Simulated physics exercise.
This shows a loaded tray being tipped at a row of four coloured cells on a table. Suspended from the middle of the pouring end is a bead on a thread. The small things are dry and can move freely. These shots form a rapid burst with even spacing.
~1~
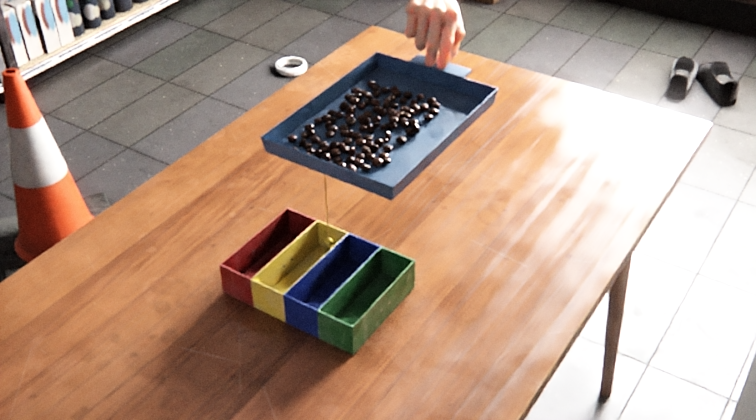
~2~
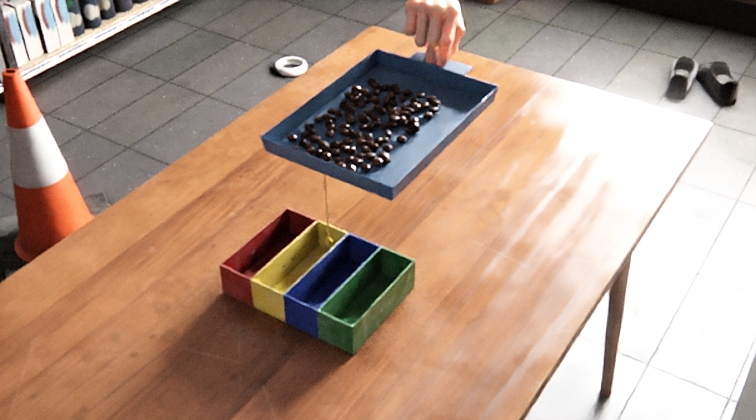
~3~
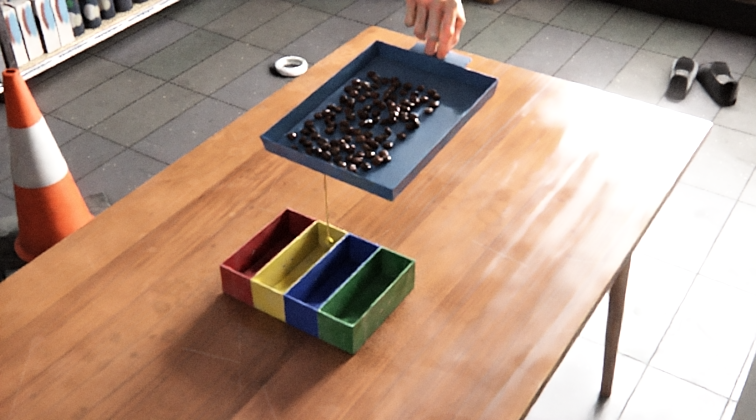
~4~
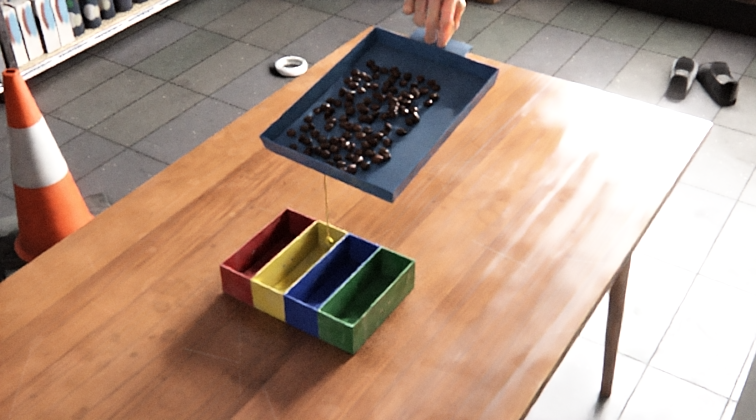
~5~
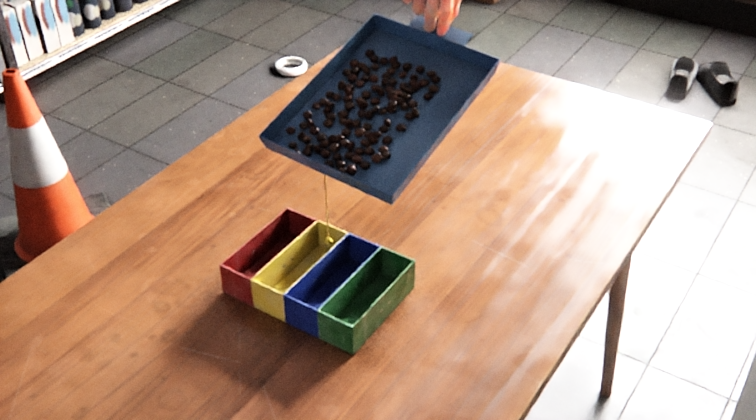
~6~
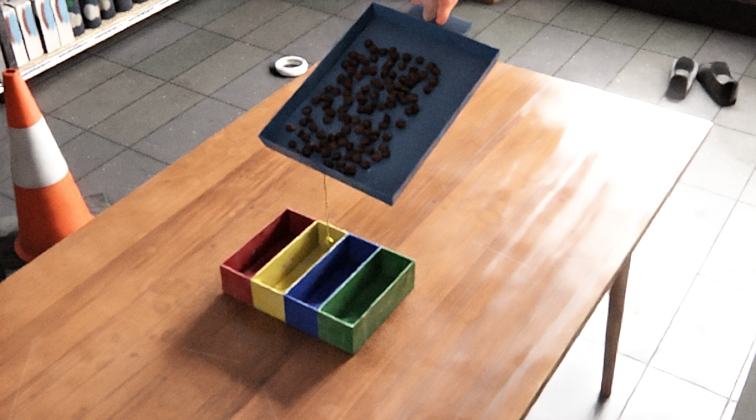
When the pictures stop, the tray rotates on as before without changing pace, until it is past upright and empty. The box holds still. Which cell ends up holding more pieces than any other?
The green cell ends up holding the most.
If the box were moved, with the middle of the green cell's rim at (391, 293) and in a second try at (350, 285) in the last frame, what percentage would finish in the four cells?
Close to 100 per cent, followed by close to 60 per cent.
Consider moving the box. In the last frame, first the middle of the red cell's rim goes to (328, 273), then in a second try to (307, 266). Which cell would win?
For the first spot I'd say the cell in yellow, and for the second spot blue.
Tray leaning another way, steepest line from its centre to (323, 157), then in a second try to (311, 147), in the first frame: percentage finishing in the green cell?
Roughly 0 percent, then 0 percent.
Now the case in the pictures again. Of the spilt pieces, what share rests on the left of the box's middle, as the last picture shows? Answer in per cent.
My estimate is some 20 per cent.
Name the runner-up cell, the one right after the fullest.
The answer would be that blue cell.
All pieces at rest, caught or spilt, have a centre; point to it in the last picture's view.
Last view, resting centre - approx. (356, 312).
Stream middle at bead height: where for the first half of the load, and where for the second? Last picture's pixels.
(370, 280), then (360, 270).
Just after the last frame, tray tipped steeply; almost all on the tray; just a few falling or outside the box.
A moment on, tray tipped past a quarter turn; roughly half on the tray; about a tenth in the green cell; about a tenth in the blue cell; just a few in the yellow cell; roughly a quarter falling or outside the box.
Further on, tray tipped past a quarter turn; roughly two thirds in the green cell; roughly a quarter in the blue cell; about a tenth in the yellow cell; about a tenth falling or outside the box.
When it is over, tray tipped past a quarter turn; roughly two thirds in the green cell; roughly a quarter in the blue cell; about a tenth in the yellow cell; not one in the red cell; about a tenth outside the box.
